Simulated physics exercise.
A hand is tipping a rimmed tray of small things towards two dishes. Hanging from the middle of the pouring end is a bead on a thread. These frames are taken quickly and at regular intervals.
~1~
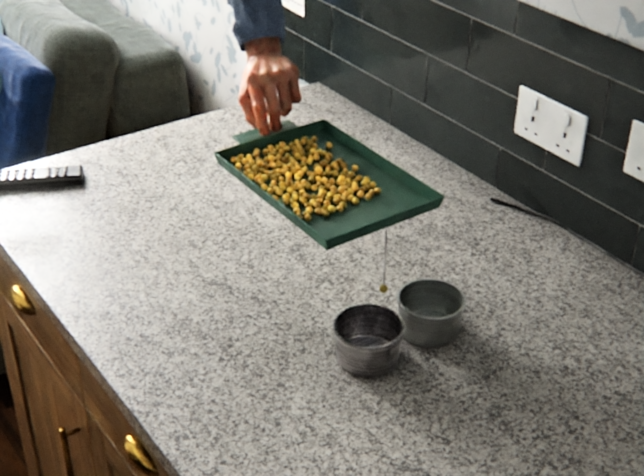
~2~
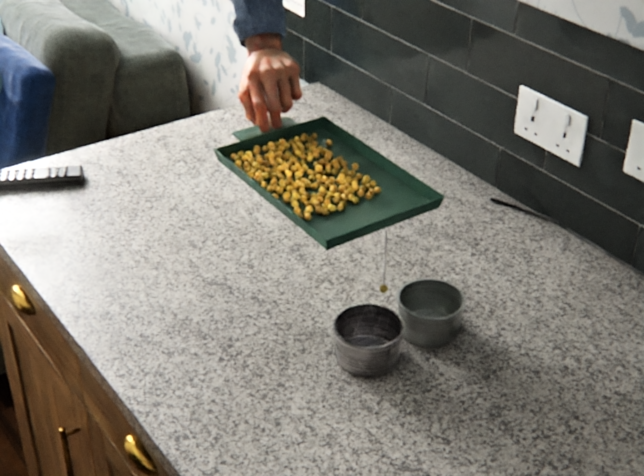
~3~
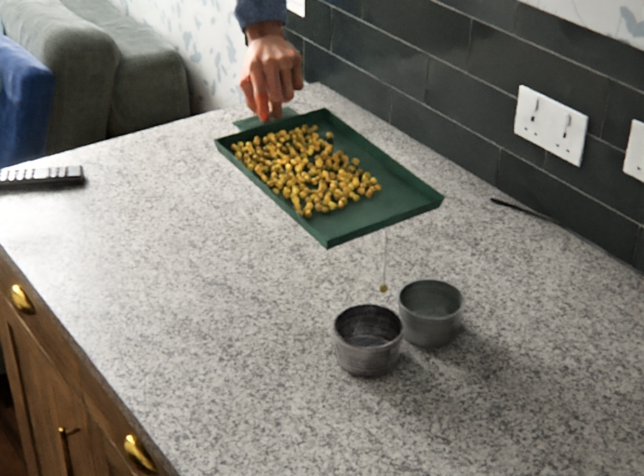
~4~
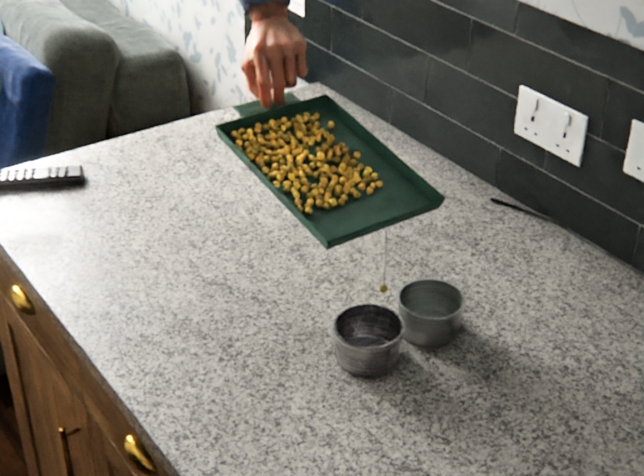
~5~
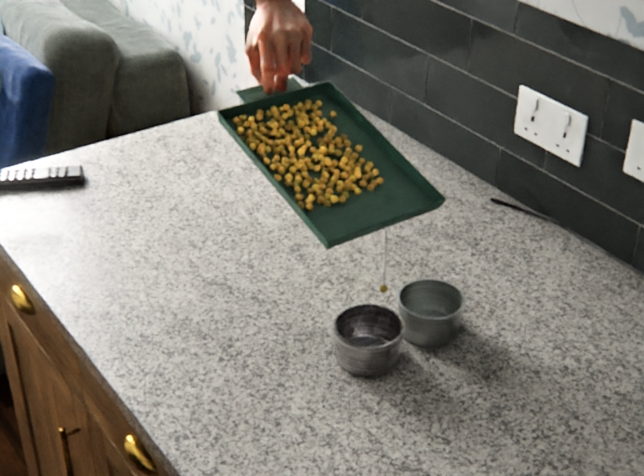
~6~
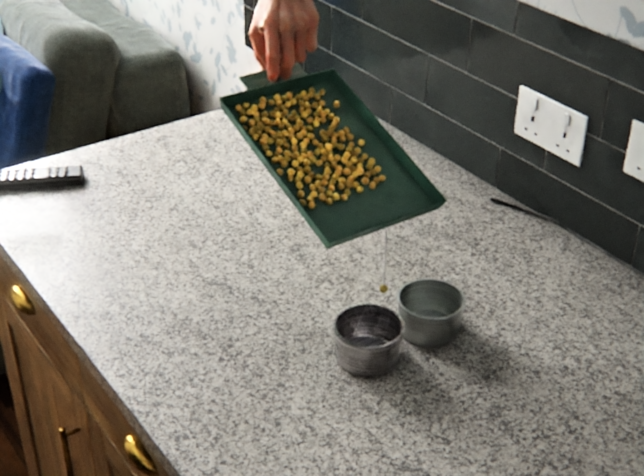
A hand raised the back end of a green rimmed tray of yellow puffed corn balls, tilting it more and more towards two small grey dishes on the speckled counter, while the dishes stayed still.
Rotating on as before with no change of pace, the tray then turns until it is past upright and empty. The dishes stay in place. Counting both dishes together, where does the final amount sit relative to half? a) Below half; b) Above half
b.
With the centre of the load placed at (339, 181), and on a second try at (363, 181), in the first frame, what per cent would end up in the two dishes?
Around 70 in a hundred the first time, around 70 in a hundred the second.
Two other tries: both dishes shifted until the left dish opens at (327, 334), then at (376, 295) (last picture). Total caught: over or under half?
At place one the minor share; at place two the minor share.
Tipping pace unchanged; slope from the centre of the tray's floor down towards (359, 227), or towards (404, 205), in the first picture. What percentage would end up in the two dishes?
You'd get 60 per cent the first time and 50 per cent the second time.
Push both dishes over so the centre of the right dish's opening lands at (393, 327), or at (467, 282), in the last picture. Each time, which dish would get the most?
The first try: The right one. The second: The left-hand dish.
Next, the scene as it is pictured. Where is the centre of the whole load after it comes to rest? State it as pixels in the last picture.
Around (405, 346).
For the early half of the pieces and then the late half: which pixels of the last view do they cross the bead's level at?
Early half (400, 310), late half (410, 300).
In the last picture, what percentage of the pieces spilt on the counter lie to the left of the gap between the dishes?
Around 20 %.
Shortly afterwards, tray tipped steeply; the bulk on the tray; a little in the air.
Next, tray tipped past a quarter turn; near two thirds on the tray; a little in the left dish; a little in the right dish; a little outside both; a little in the air.
Some moments later, tray tipped past a quarter turn; near a third in the left dish; near a third in the right dish; near a third outside both.
In the end, tray tipped past a quarter turn; near a third in the left dish; near a third in the right dish; near a third outside both.
